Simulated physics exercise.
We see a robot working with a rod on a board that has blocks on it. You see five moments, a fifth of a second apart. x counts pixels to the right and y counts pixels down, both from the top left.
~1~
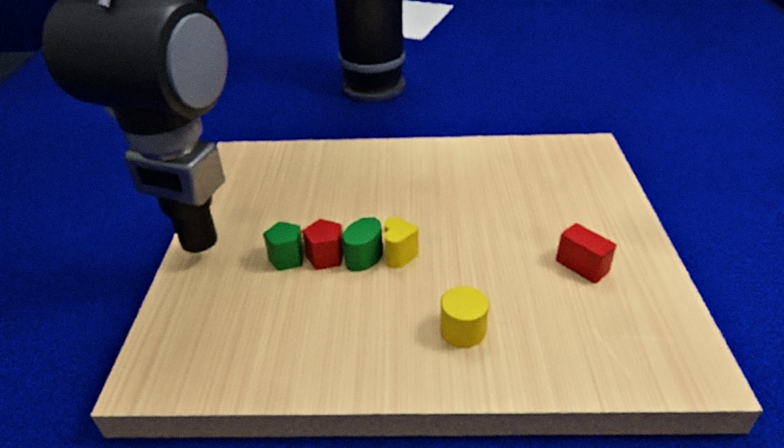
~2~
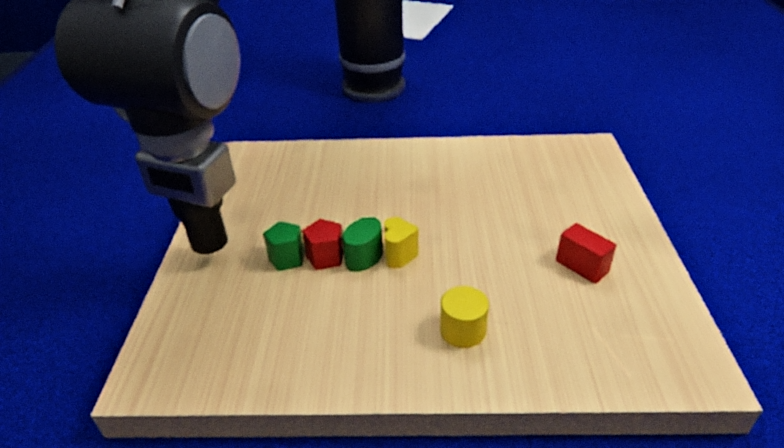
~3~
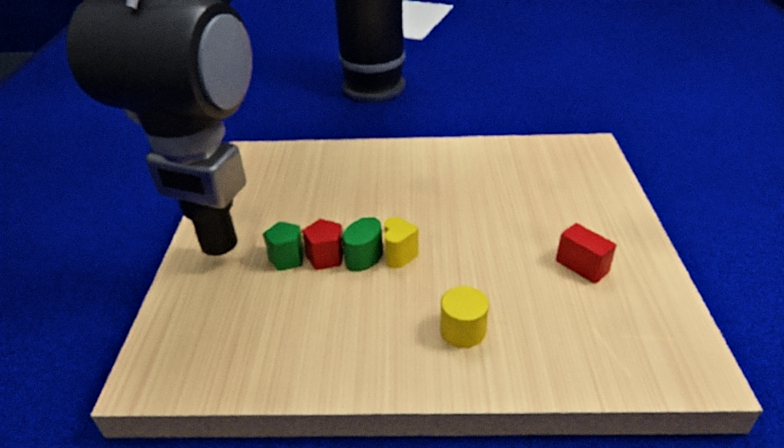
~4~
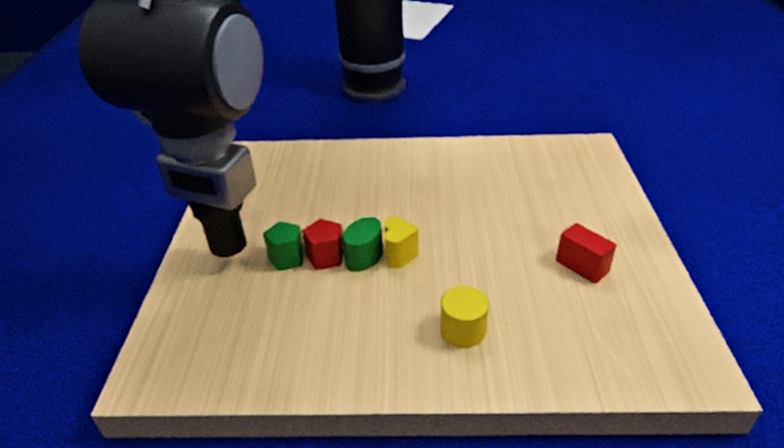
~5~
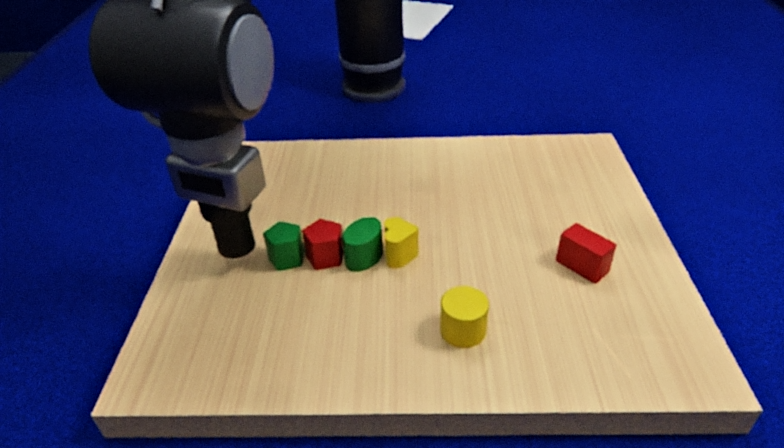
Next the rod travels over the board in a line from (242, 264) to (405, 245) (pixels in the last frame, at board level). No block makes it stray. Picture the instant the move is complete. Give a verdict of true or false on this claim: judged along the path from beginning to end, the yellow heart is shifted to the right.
True.
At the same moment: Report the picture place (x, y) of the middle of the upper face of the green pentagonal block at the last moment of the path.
The centre of its top will be at (395, 199).
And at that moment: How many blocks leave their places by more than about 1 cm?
Three or more.
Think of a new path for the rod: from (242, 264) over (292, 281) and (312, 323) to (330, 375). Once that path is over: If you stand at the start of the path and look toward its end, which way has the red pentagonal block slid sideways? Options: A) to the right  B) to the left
My pick is B.
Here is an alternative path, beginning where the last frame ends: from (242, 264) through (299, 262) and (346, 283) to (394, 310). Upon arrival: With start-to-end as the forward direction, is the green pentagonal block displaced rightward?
Final answer: No.
What follows on the original path. One third of the way, rod at (294, 242); green pentagonal block at (330, 224), turned 15° anticlockwise; red pentagonal block at (365, 222), turned 15° clockwise; green oval at (397, 229); yellow heart at (429, 230), turned 20° clockwise.
Two thirds of the way, rod at (350, 236); green pentagonal block at (375, 210), turned 70° anticlockwise; red pentagonal block at (411, 209), turned 55° clockwise; green oval at (430, 227), turned 20° clockwise; yellow heart at (461, 234), turned 35° clockwise.
At the end, rod at (404, 228); green pentagonal block at (395, 199), turned 135° anticlockwise; red pentagonal block at (429, 201), turned 105° clockwise; green oval at (439, 227), turned 20° clockwise; yellow heart at (468, 236), turned 40° clockwise.
